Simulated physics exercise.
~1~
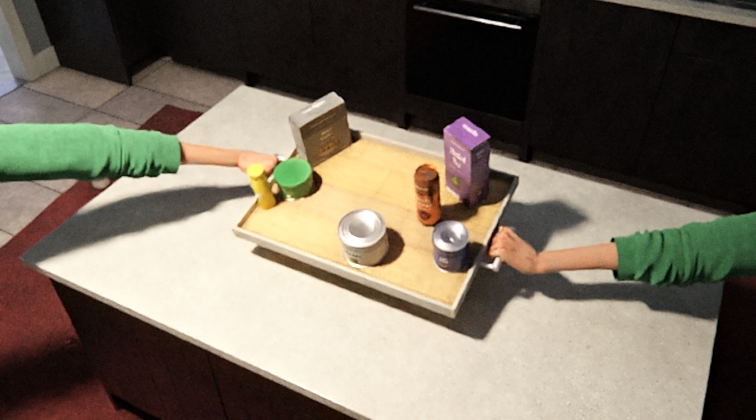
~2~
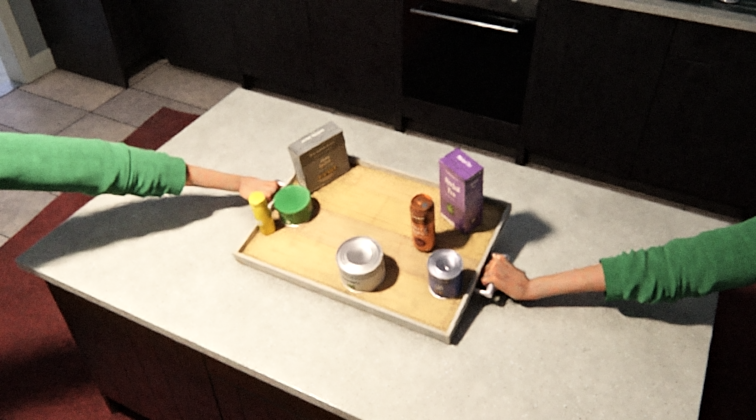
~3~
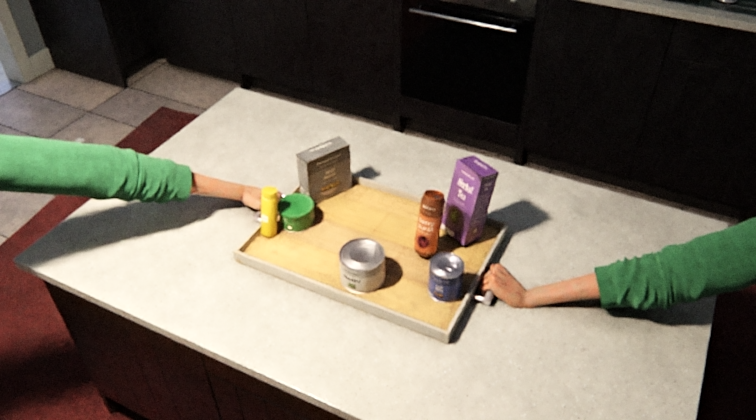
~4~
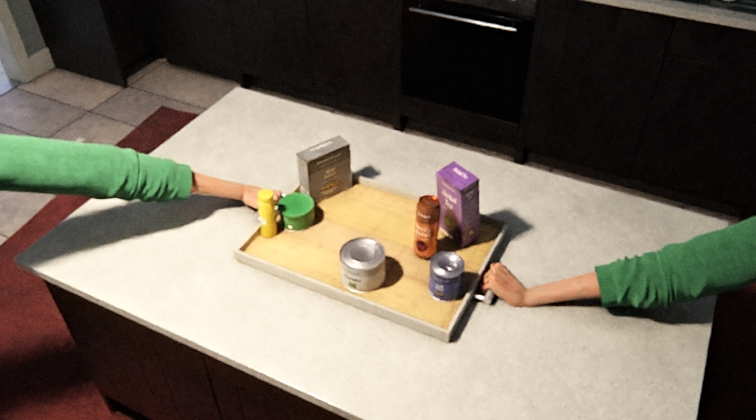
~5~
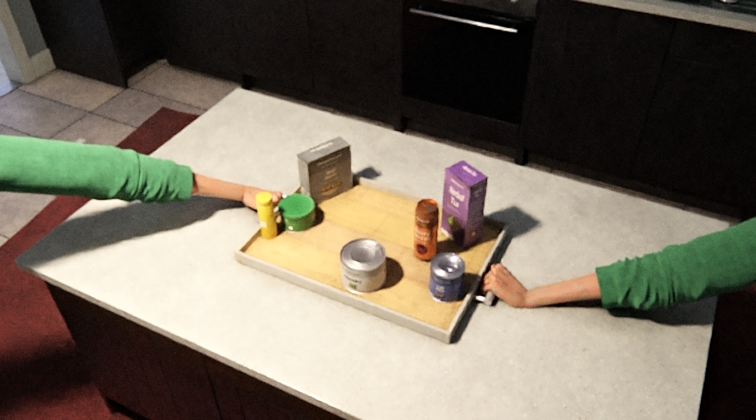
The video shows two green-sleeved arms lowering a slightly askew tray of seven containers onto a pale kitchen counter, where the purple carton and orange can wobble before settling. The tray ends flat and still, with everything standing upright and both hands still at its sides.
